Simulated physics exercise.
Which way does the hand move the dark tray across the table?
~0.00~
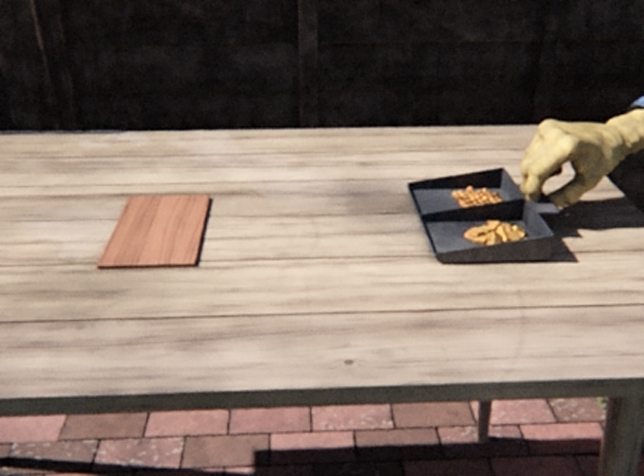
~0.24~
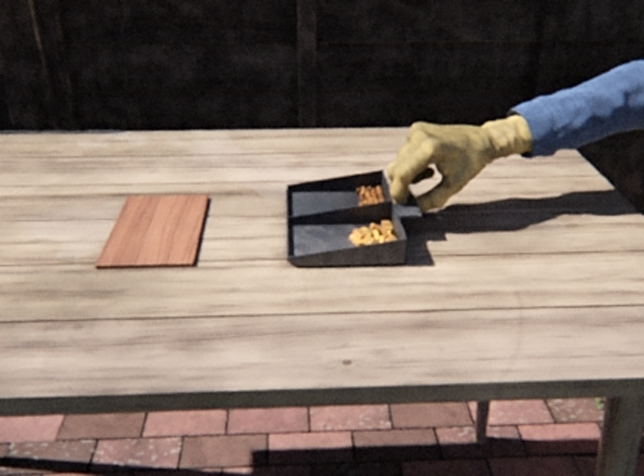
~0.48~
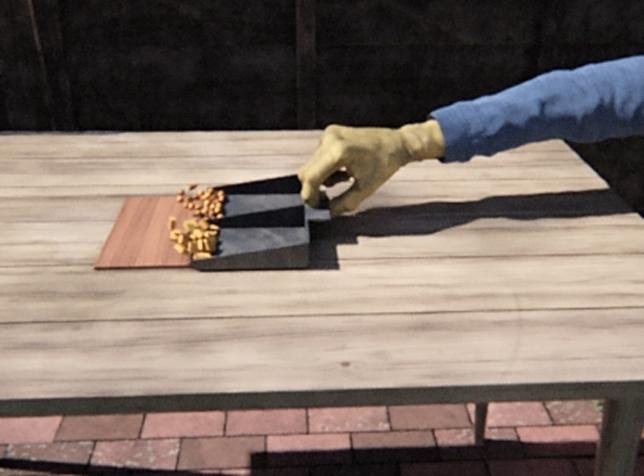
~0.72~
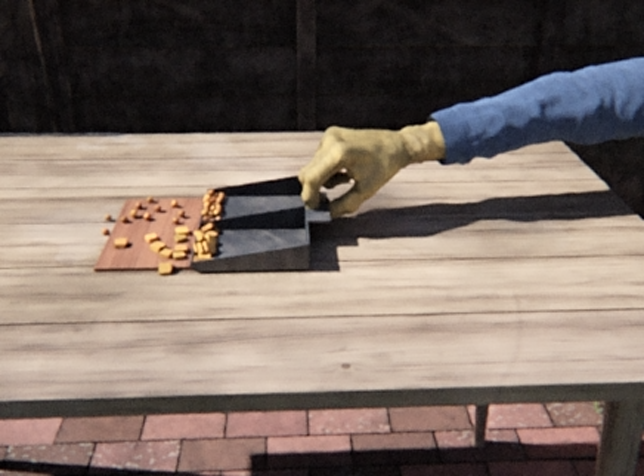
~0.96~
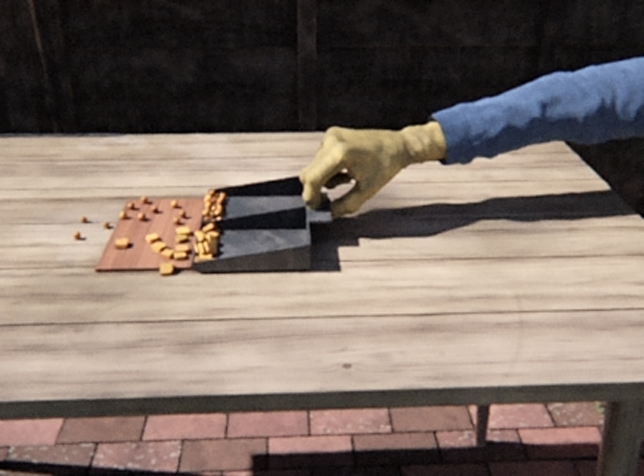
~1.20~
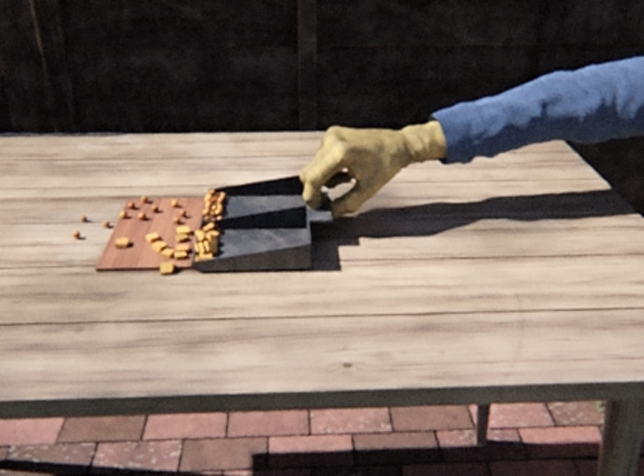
The hand slides the tray to the left, toward the flat reddish-brown board.
